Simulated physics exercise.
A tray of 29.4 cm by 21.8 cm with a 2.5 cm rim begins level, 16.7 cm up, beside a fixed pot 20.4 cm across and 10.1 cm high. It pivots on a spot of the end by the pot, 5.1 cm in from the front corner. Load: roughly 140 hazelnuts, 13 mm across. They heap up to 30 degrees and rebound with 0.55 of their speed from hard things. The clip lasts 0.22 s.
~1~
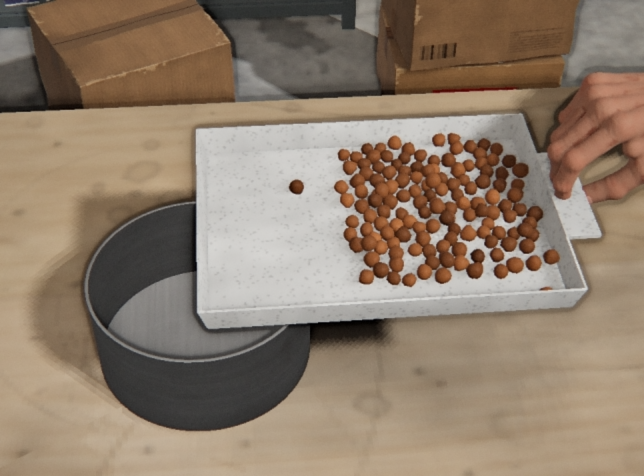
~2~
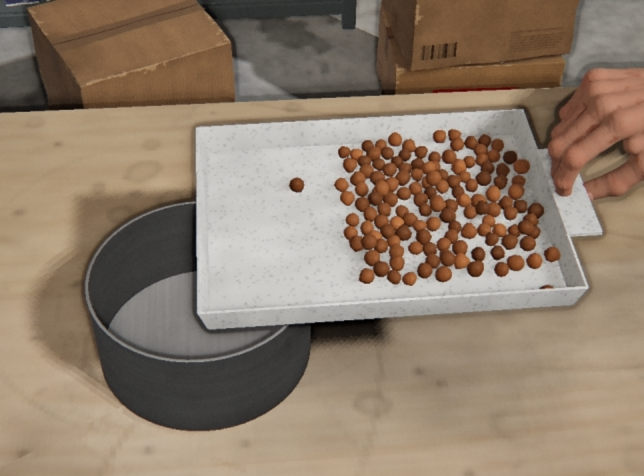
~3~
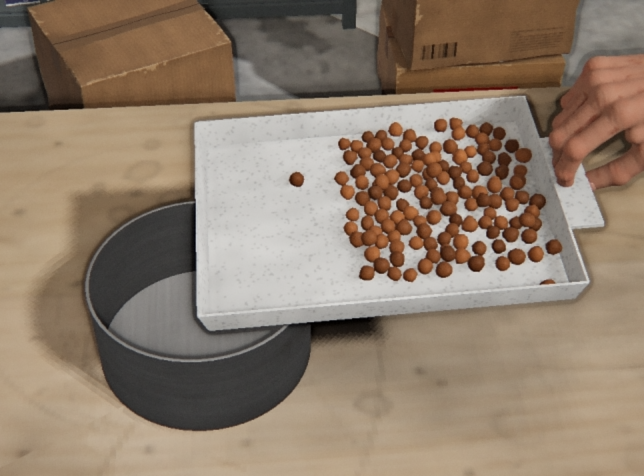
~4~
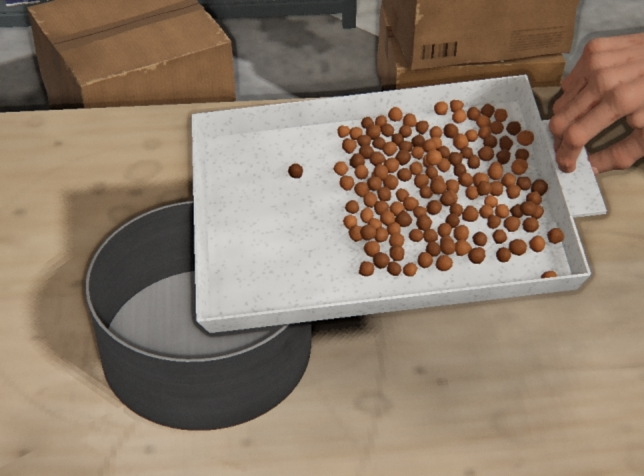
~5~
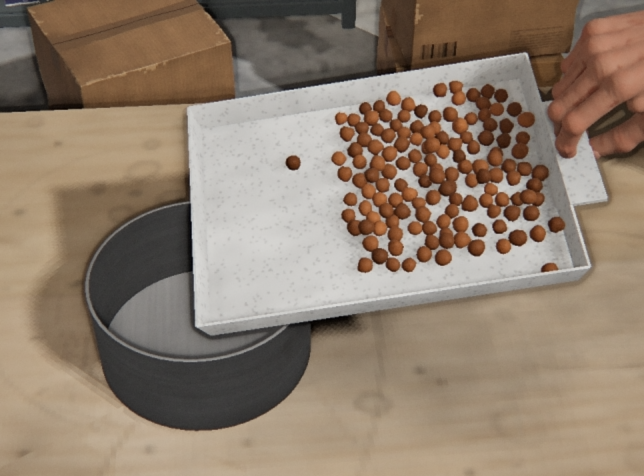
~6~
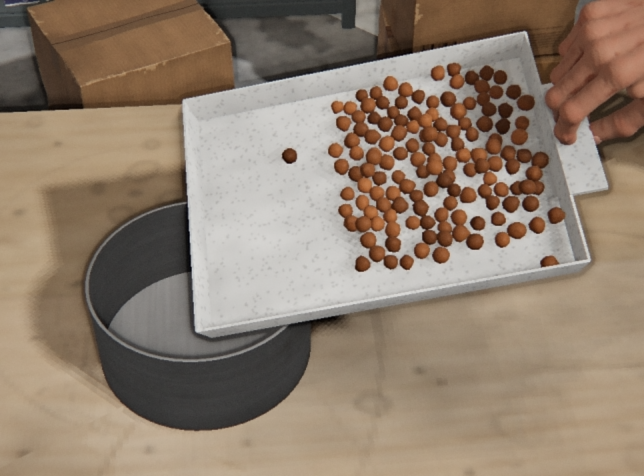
A white speckled tray of small round brown nuts starts level, then its right end rises steadily, lifted by a hand at the right edge, while its left end stays over the pot. The nuts ride up with the tray, clustered on its right side, with one alone further left. Seen from slightly above by a still camera, a dark grey pot sits on a pale wooden table, cardboard boxes behind.
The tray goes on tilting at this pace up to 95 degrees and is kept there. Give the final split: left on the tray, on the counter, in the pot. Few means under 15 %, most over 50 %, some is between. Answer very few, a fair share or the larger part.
Tray very few, counter the larger part, pot very few.
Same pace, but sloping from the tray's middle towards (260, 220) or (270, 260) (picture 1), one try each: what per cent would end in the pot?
Some 75 and 20 per cent.
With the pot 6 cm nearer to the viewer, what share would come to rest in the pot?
Then about 65 per cent.
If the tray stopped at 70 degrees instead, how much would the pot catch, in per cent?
Then about 0 per cent.
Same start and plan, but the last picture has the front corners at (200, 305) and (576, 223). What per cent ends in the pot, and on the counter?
Pot 85, counter 15.
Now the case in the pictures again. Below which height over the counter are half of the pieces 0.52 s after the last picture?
Roughly 16 cm.
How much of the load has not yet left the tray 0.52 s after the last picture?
Some 70 per cent of the load.
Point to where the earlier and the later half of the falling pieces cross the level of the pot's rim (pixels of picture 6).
First near (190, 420), later near (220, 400).
Then, 0.31 s after the last picture, tilt 56 degrees; the tray holds 100 %, the pot 0 %.
Then, 0.52 s after the last picture, tilt 81 degrees; the tray holds 70 %, the pot 0 %.
Then, 0.84 s after the last picture, tilt 95 degrees; the tray holds 5 %, the pot 0 %.
In the end, tray 0 %, counter 100 %, pot 0 %.
